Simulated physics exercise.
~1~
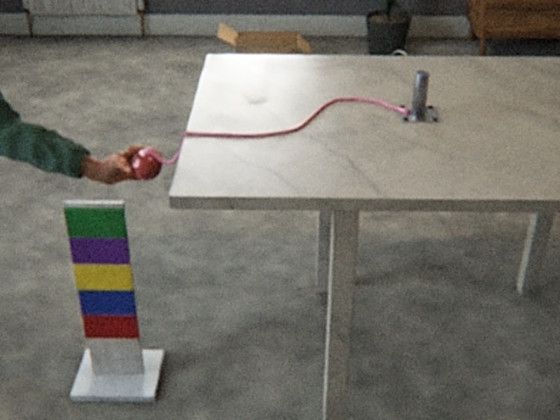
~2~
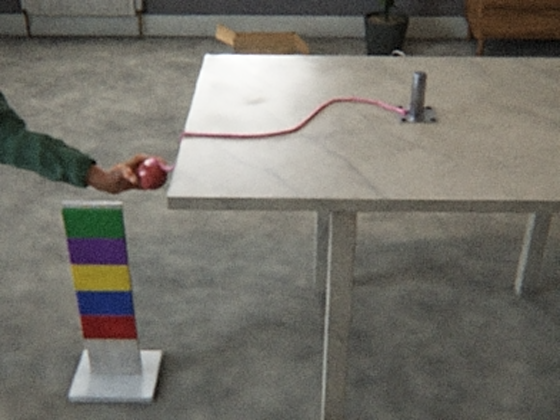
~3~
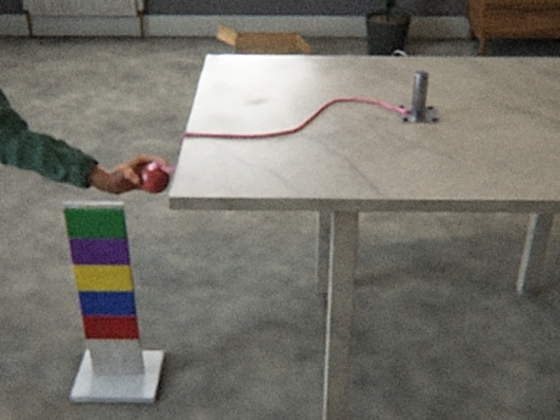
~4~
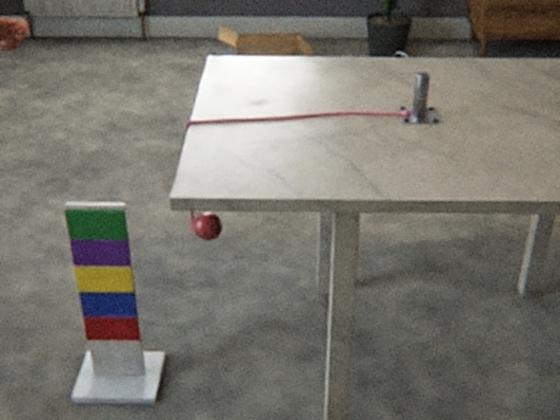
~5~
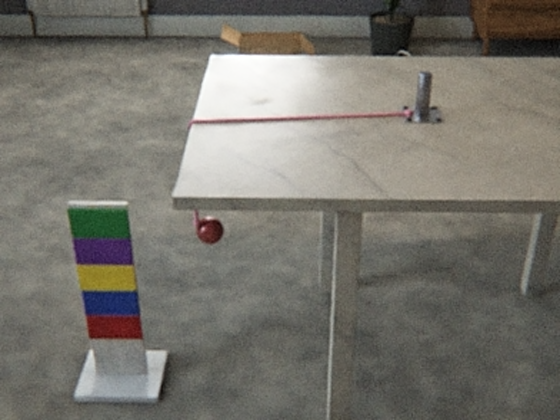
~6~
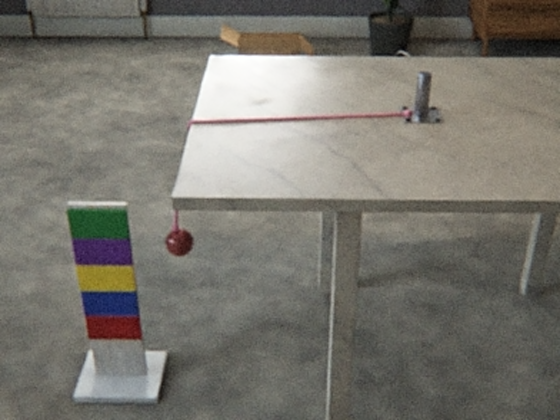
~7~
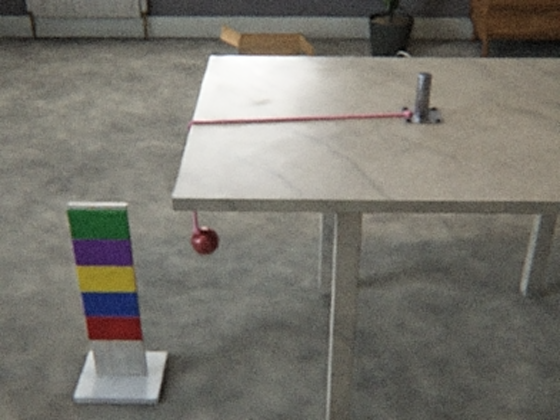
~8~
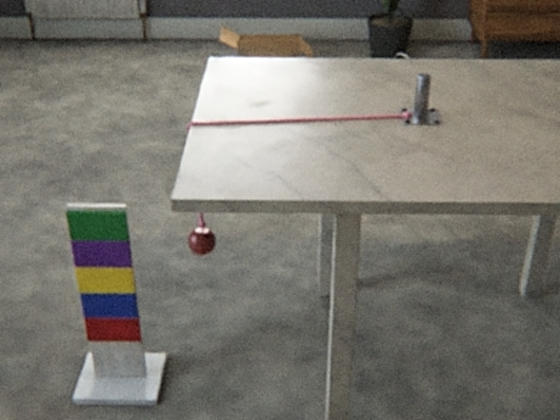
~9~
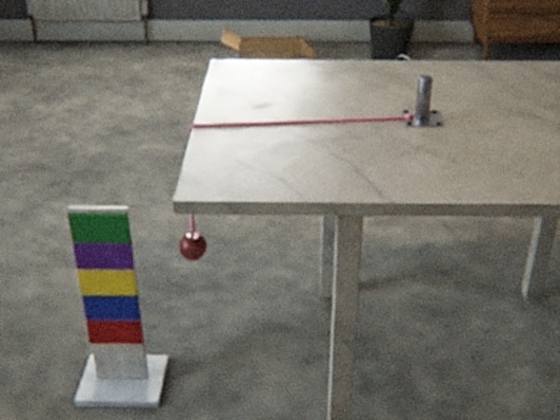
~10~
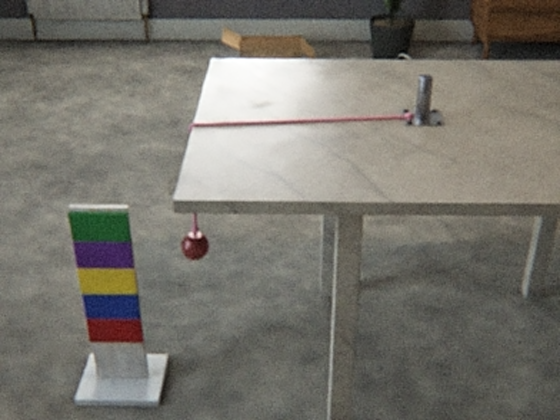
A hand in a dark green sleeve holds a red apple at the left edge of a pale table, seen from slightly above in a grey-floored room. A slack pinkish-red lead curves across the tabletop to a metal post on a plate, and a board striped green, purple, yellow, blue and red stands at the lower left. The hand lets go and draws back as the apple drops over the edge, pulling the lead straight. The apple swings left, then right, in shrinking sways. It ends hanging almost still below the tabletop, level with the purple band.
